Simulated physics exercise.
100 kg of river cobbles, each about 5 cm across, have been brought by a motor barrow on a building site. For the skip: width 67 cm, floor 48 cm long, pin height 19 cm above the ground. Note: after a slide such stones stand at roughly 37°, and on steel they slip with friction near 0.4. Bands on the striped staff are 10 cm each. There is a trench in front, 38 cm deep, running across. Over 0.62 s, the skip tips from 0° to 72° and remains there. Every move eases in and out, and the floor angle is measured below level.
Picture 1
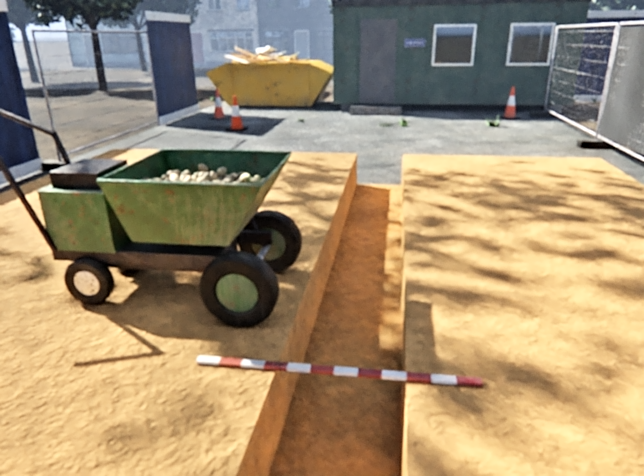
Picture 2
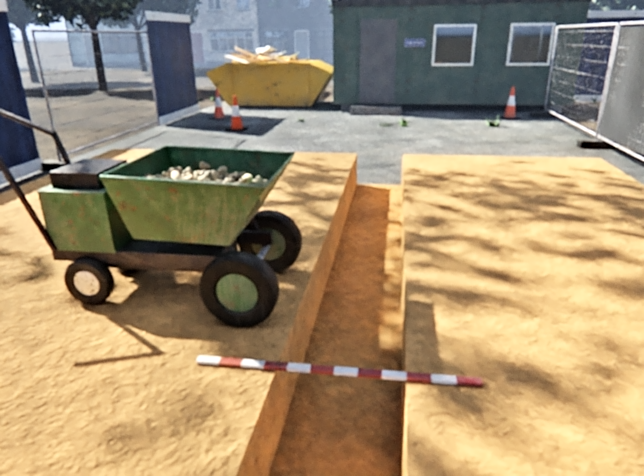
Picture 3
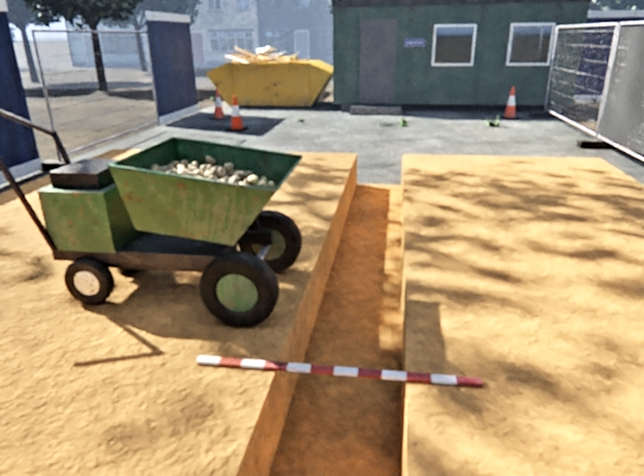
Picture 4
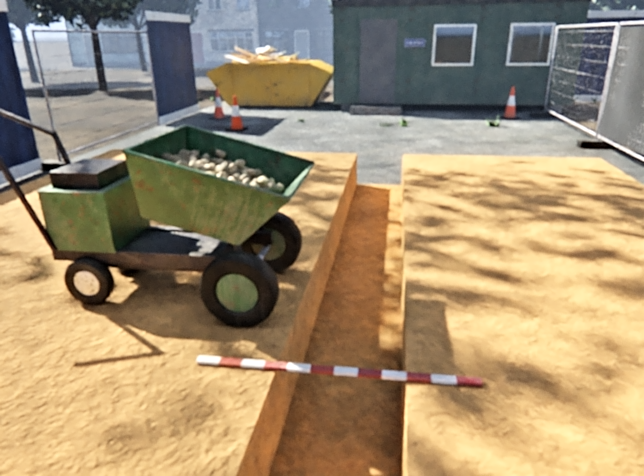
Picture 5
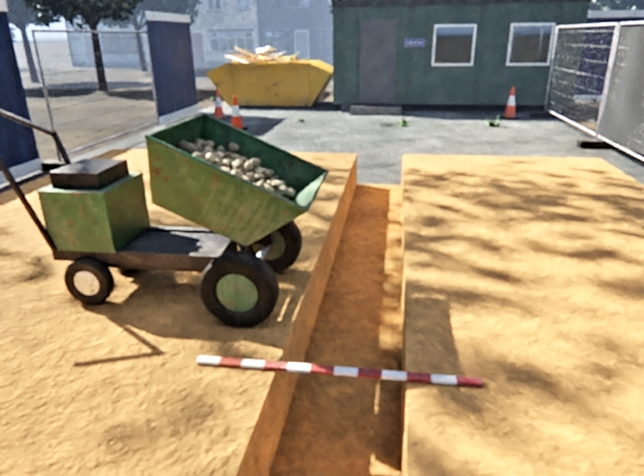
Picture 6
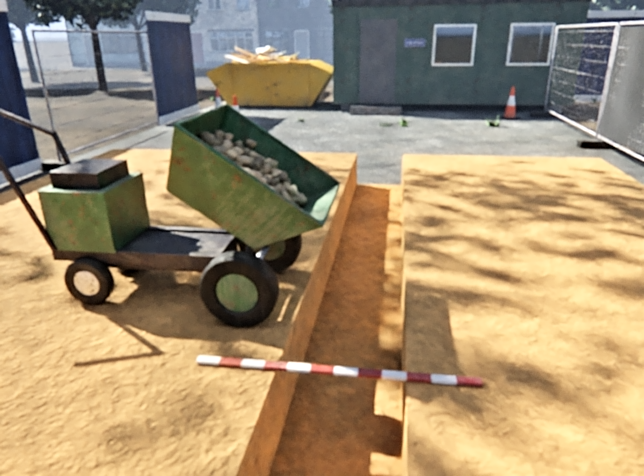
Green skip of rounded stones on a motor barrow tilting steadily down to the right beside a trench crossed by a striped staff.
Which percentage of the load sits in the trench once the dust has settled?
Near 60 per cent.
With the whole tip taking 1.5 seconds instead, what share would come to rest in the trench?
That works out at about 85 in a hundred.
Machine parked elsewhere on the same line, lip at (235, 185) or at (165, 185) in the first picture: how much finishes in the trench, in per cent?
About 85 and 90 per cent.
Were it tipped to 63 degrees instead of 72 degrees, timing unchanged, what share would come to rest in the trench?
It would be close to 35 percent.
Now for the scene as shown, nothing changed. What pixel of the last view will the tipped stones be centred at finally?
I'd point to around (395, 348).
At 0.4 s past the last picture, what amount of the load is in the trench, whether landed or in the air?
I'd say near 20 per cent at that time.
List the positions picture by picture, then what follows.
Lip at (260, 186), floor tilted 0°, highest stones at (210, 178), in the first frame.
The skip is at 2°, its lip at (264, 188); the top of the load is at (205, 176), in the second frame.
The skip is at 7°, its lip at (275, 191); the top of the load is at (182, 168), in the third frame.
Lip at (290, 199), floor tilted 15°, highest stones at (186, 158), in the fourth frame.
The skip is at 24°, its lip at (307, 211); the top of the load is at (199, 148), in the fifth frame.
The skip is at 34°, its lip at (323, 226); the top of the load is at (216, 139), in the sixth frame.
Then, 0.2 s after the last picture the floor is at 60°, 100 % in the skip; the foremost stones are at (326, 233).
Then, 0.4 s after the last picture the floor is at 72°, 81 % in the skip, 18 % in the trench, 2 % past the trench; the foremost stones are at (415, 303).
Then, 0.8 s after the last picture the floor is at 72°, 27 % in the skip, 34 % in the trench, 39 % past the trench; the foremost stones are at (551, 294).
Then, 2.7 s after the last picture the floor is at 72°, 0 % in the skip, 60 % in the trench, 40 % past the trench; the foremost stones are past the picture's edge.
